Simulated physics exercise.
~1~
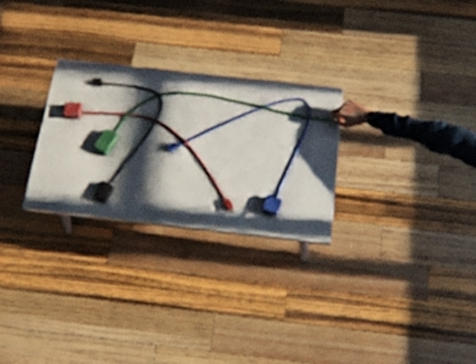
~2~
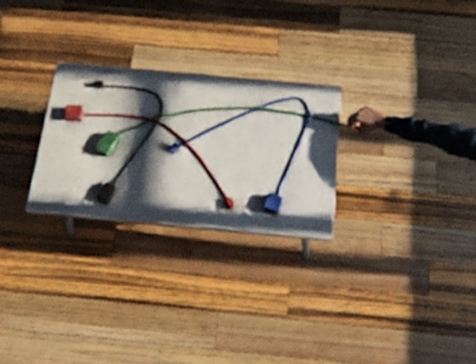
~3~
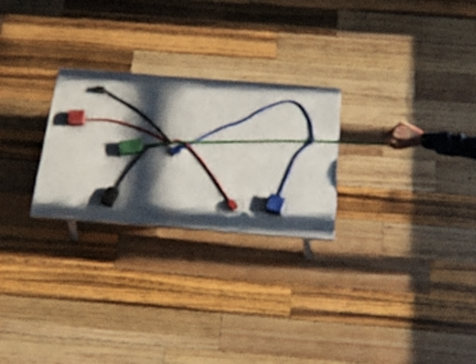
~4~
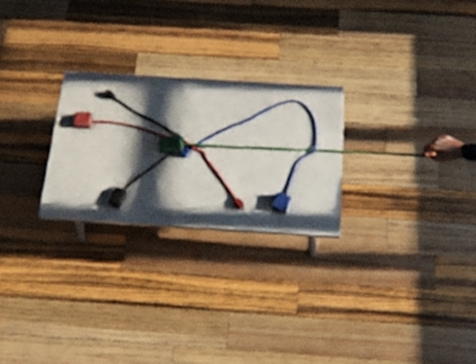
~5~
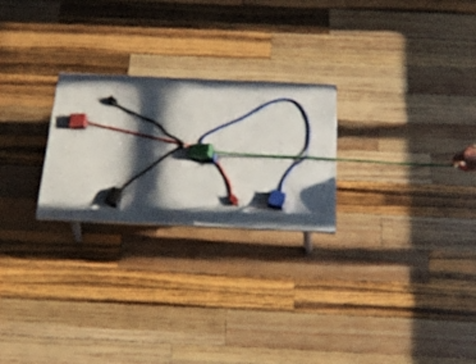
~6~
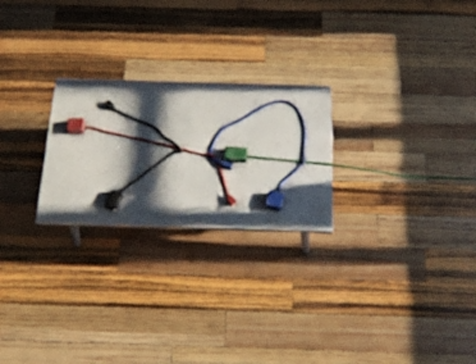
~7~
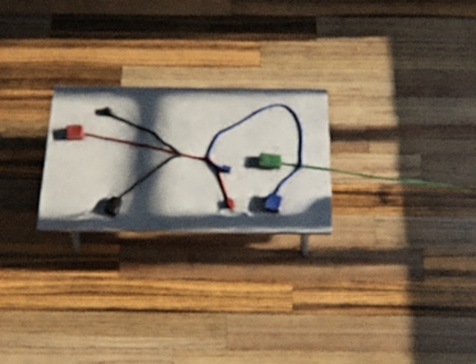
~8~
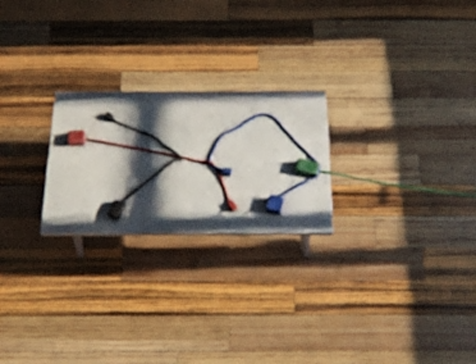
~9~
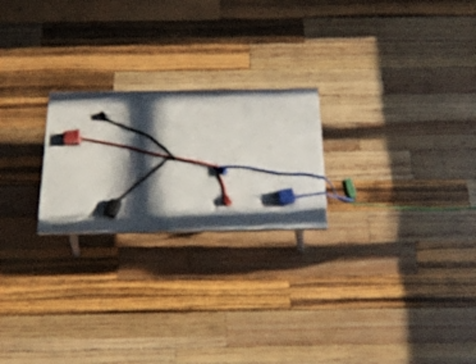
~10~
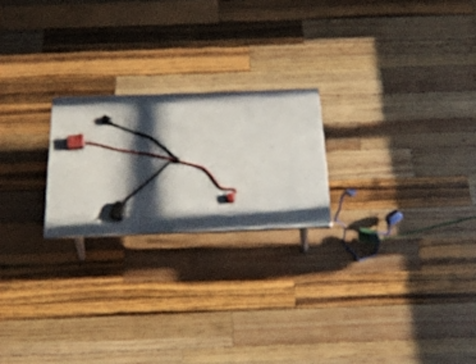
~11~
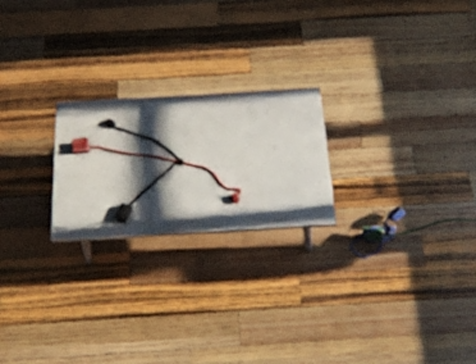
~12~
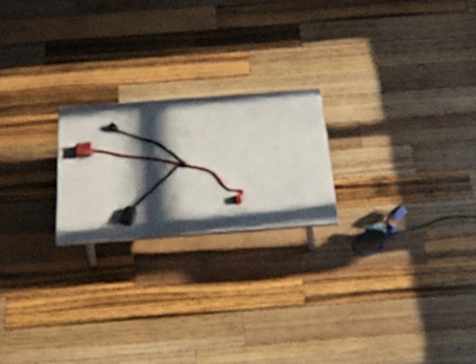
Green cable pulled right by a hand, its charger sliding off the table and dragging the blue cable down to the floor too.
